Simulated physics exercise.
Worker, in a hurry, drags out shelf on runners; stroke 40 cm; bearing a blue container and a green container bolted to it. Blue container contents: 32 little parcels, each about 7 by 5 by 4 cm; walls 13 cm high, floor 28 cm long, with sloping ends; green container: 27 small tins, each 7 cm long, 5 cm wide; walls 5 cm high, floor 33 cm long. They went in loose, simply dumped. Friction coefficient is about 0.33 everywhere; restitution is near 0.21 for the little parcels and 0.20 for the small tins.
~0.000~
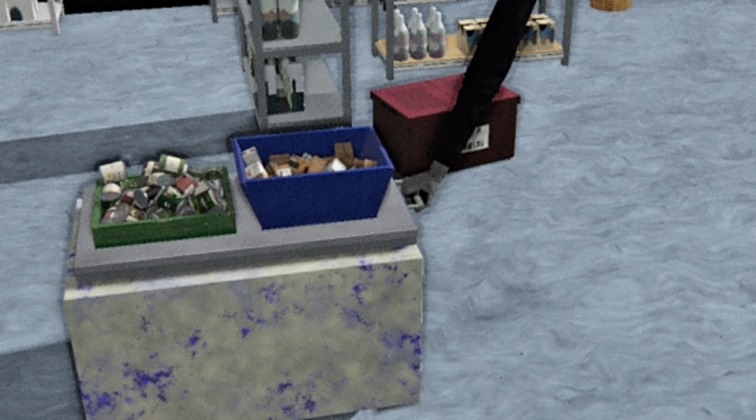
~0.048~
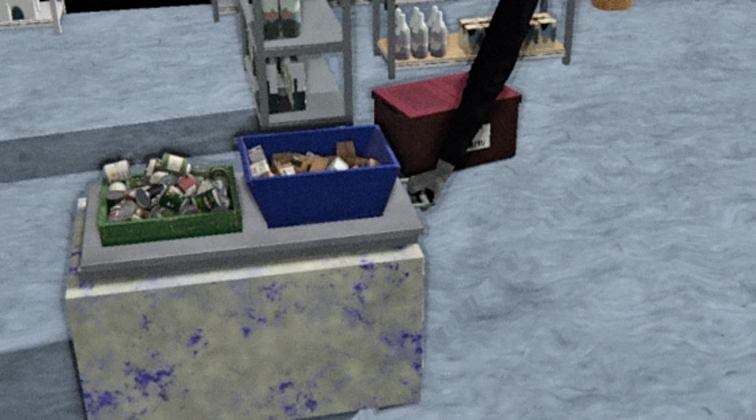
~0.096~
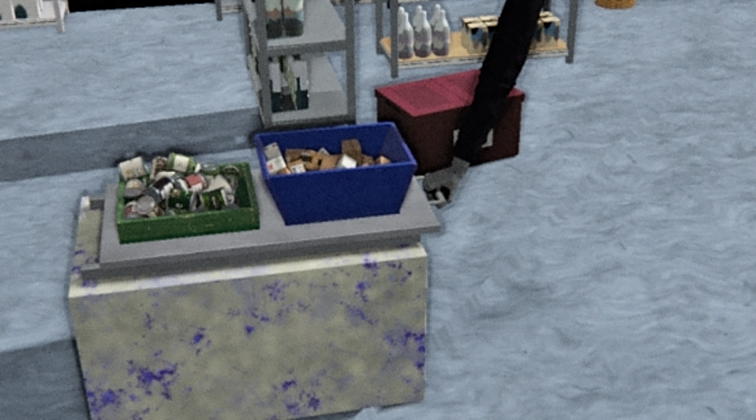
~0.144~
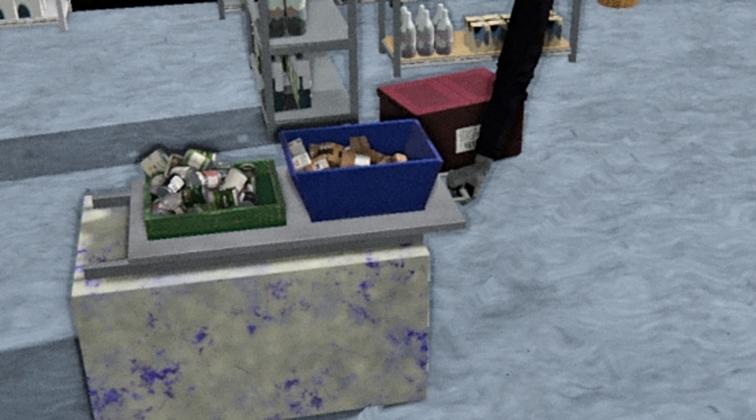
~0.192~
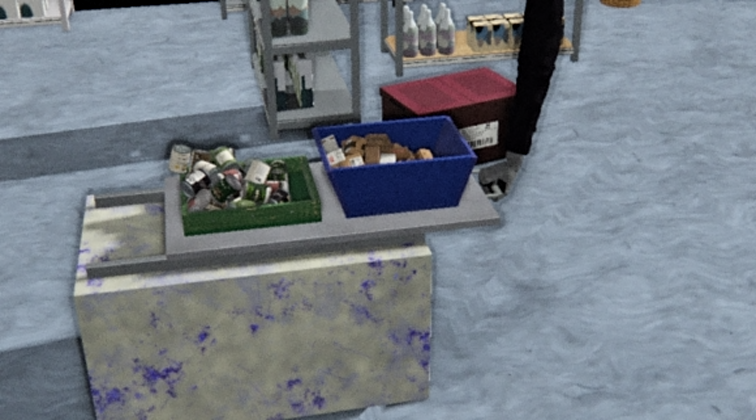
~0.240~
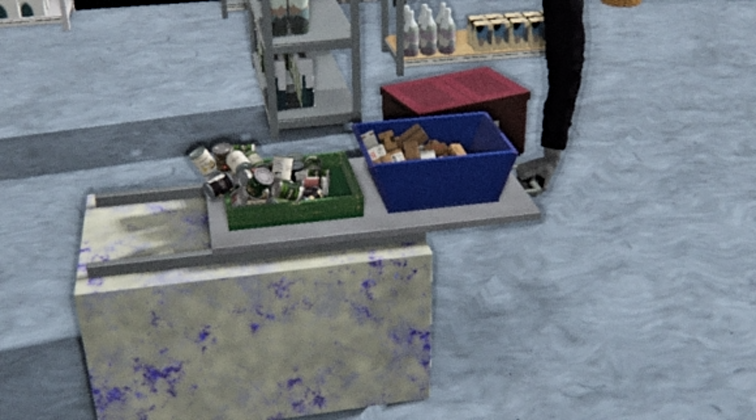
A dark-sleeved arm pulled a shelf out to the right from a blotchy counter, carrying a green container of tins and a blue one of little parcels, and tins slipped over the green one's left rim.
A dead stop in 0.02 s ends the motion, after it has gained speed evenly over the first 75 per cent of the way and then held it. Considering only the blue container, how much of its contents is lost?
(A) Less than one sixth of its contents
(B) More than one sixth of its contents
Less than one sixth of its contents (A).
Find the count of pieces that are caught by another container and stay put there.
The number is close to 0.
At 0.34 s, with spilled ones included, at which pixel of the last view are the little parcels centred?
Somewhere around pixel (469, 159).
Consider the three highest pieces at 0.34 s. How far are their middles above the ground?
Height, averaged: Around 70 cm.
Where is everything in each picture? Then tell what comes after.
In the first picture (places track the rim corner closest to us here; the camera pans a little), blue container (244, 181); green container (97, 226); 0 cm pulled; all still inside.
The second picture shows blue container (250, 180); green container (104, 224); 1 cm pulled.
The third picture shows blue container (268, 177); green container (122, 222); 5 cm pulled.
The fourth picture shows blue container (295, 174); green container (150, 218); 11 cm pulled.
The fifth picture shows blue container (331, 170); green container (187, 214); 20 cm pulled.
The sixth picture shows blue container (374, 165); green container (232, 209); 31 cm pulled; 2 out, the lowest tin at (204, 162).
After 0.26 s, the shelf hits its stop.
After 0.34 s, the blue container has all 32 and the green container is down by 5 of 27.
After 0.46 s, the blue container is down by 1 of 32 and the green container is down by 6 of 27.
After 0.68 s, the blue container is down by 2 of 32 and the green container is down by 8 of 27.
When it is over (at 1.12 s), the blue container is down by 2 of 32 and the green container is down by 8 of 27. Asked share, 2 of 32, 6 per cent.
